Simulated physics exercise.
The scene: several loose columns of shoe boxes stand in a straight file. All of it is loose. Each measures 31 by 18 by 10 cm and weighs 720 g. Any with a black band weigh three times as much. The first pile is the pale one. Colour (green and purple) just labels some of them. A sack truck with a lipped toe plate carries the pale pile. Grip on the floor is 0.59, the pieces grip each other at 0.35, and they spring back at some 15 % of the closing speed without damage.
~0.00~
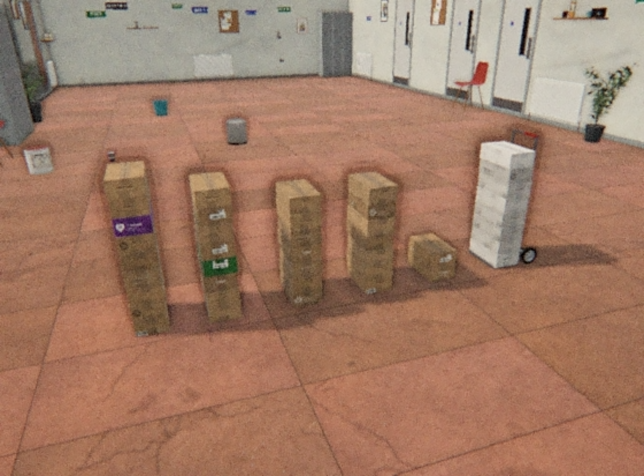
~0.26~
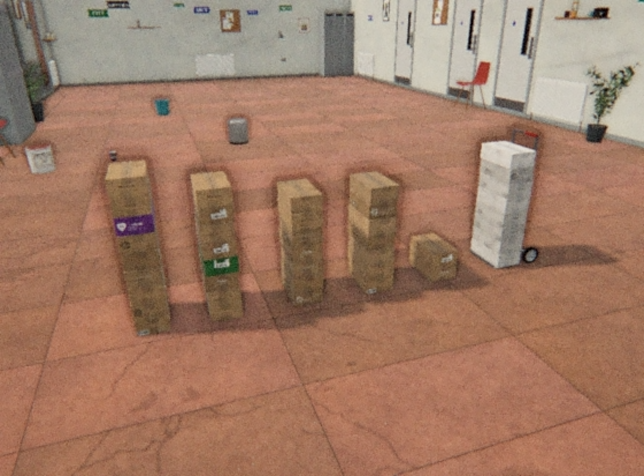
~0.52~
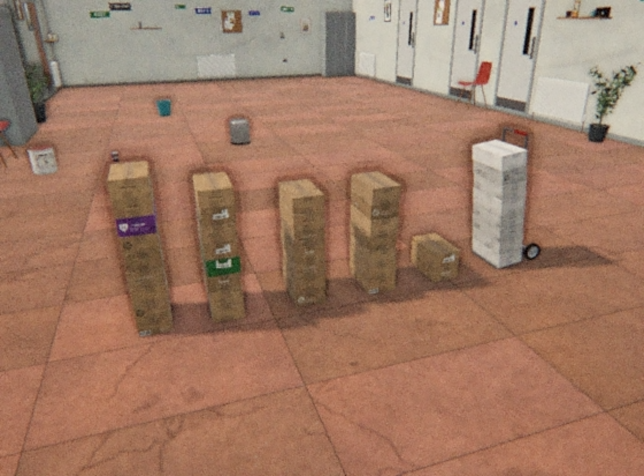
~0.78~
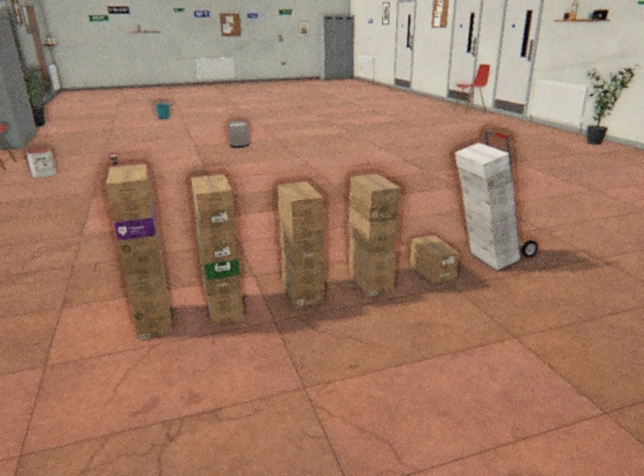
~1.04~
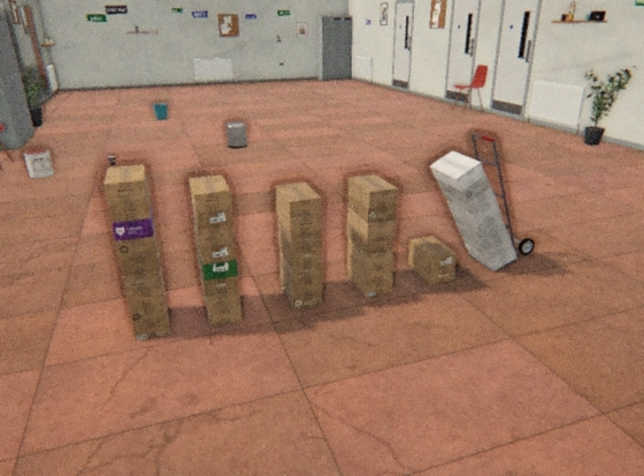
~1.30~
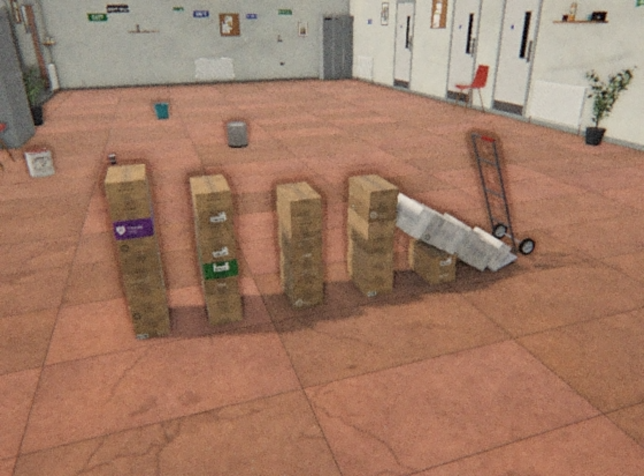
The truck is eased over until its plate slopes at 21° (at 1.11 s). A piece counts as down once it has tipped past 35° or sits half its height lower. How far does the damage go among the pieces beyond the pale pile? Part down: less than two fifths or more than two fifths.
Ending down: Less than two fifths.
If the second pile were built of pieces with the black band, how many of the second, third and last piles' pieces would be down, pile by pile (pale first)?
In that case second 0, third 0, last 0.
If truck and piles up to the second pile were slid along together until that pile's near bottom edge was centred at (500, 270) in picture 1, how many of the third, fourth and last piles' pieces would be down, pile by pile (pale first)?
In that case third 0, fourth 0, last 0.
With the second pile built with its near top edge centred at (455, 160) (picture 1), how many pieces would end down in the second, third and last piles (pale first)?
In that case second 7, third 7, last 9.
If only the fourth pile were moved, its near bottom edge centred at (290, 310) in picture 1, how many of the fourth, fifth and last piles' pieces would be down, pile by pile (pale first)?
In that case fourth 0, fifth 0, last 0.
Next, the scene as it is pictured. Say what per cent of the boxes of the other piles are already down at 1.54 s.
0 per cent by then.
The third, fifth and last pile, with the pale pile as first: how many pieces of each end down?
By pile: Third 0, fifth 0, last 0.
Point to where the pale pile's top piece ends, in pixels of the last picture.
At about (387, 242).
After 1.38 s, 8 of the pale pile down; none of the 33 other boxes down, 2 disturbed.
After 1.54 s, 8 of the pale pile down; none of the 33 other boxes down, 6 disturbed.
In the end (3.7 s), 7 of the pale pile down; none of the 33 other boxes down, 6 disturbed; purple box unmoved; green box unmoved. That is 0 per cent. From the last view, middles, purple box near (135, 219), green box near (217, 258).
